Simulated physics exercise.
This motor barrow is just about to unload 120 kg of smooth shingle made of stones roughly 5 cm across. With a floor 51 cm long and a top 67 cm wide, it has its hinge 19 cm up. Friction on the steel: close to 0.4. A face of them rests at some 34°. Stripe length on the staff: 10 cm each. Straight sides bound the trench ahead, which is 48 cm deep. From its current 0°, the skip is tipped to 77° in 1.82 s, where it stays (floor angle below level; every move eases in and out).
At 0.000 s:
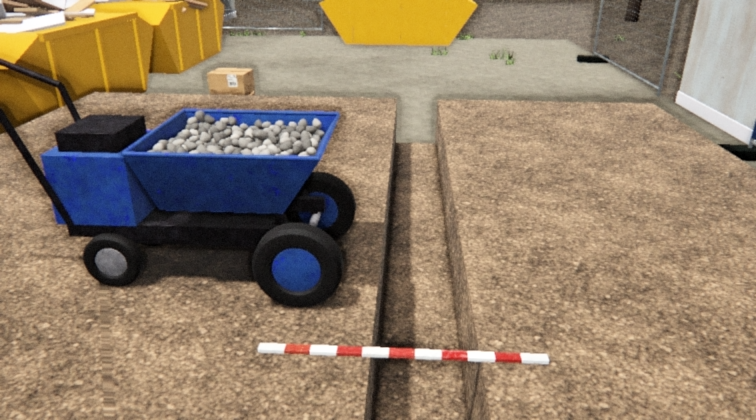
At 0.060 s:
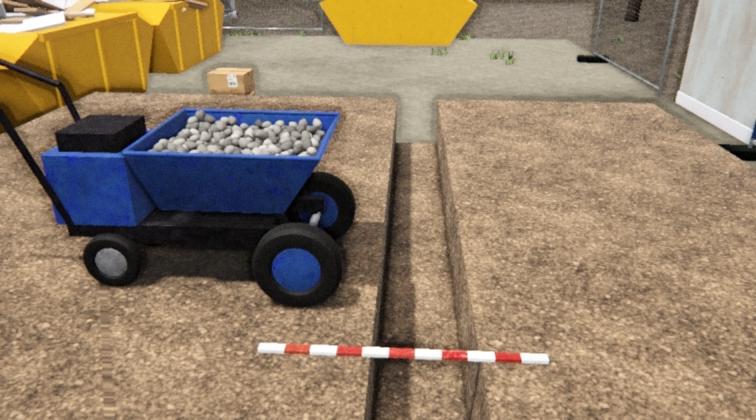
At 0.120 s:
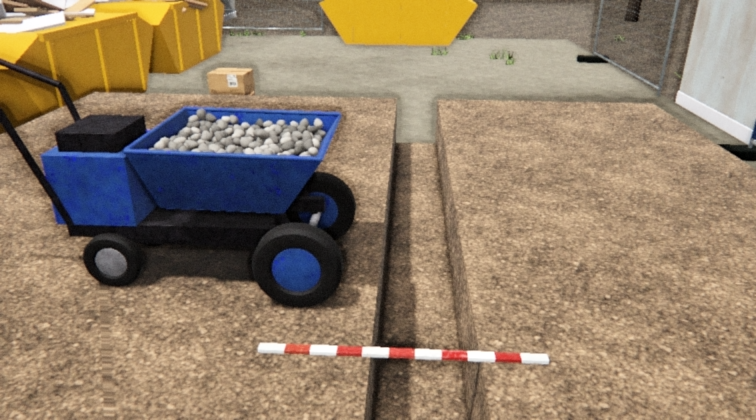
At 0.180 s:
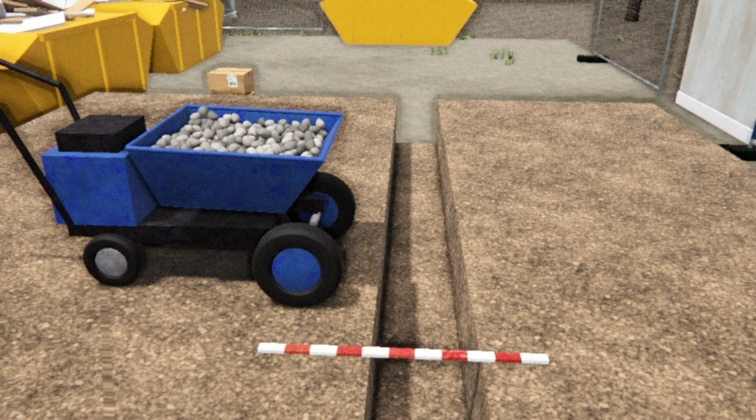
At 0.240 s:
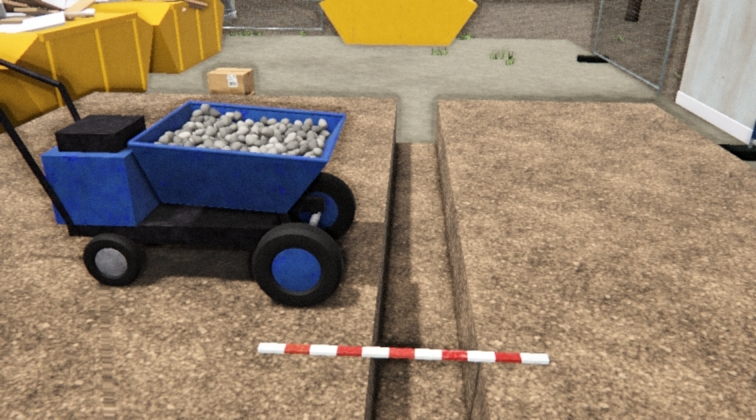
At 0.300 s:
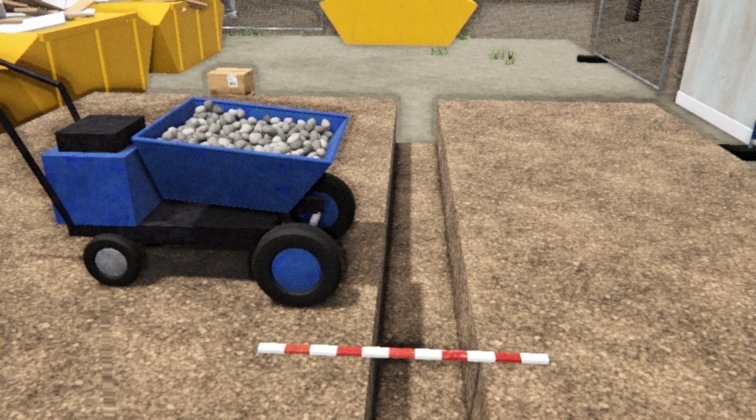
A blue skip heaped with smooth grey stones sits level on a motor barrow beside a straight trench in brown ground. It then tilts slightly and gradually, its left end rising while its lip edges right and dips a little, as the wheels and the red-and-white staff stay still.
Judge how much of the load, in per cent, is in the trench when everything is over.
I judge it at about 71 per cent.
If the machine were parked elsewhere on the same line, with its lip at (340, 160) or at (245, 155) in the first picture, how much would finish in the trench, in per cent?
First place roughly 50%, second roughly 100%.
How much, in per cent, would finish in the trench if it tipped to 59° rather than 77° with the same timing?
Roughly 60 per cent would end in the trench.
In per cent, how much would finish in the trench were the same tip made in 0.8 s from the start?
It would come to roughly 55 per cent.
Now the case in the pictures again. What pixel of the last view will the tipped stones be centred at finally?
I'd point somewhere around (443, 342).
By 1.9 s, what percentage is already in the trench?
About 50 per cent by then.
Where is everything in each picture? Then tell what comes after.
In the first frame, lip at (319, 159), floor tilted 0°, highest stones at (228, 127).
In the second frame, the skip is at 0°, its lip at (320, 159); the top of the load is at (229, 126); the stones move at 0.1 m/s on average.
In the third frame, the skip is at 1°, its lip at (321, 160); the top of the load is at (230, 125); the stones move at 0.1 m/s on average.
In the fourth frame, lip at (324, 160), floor tilted 2°, highest stones at (223, 122); the stones move at 0.2 m/s on average.
In the fifth frame, lip at (327, 161), floor tilted 4°, highest stones at (217, 120); the stones move at 0.2 m/s on average.
In the sixth frame, the skip is at 6°, its lip at (331, 163); the top of the load is at (210, 116); the stones move at 0.3 m/s on average.
After 1.4 s the floor is at 65°; 97 % in the skip, 3 % in the trench; the foremost stones are at (446, 259).
After 1.9 s the floor is at 77°; 24 % in the skip, 50 % in the trench, 26 % past the trench; the foremost stones are at (585, 285).
After 2.3 s the floor is at 77°; 6 % in the skip, 65 % in the trench, 29 % past the trench; the foremost stones are at (643, 285).
After 4.2 s the floor is at 77°; 0 % in the skip, 71 % in the trench, 29 % past the trench; the foremost stones are at (661, 285).
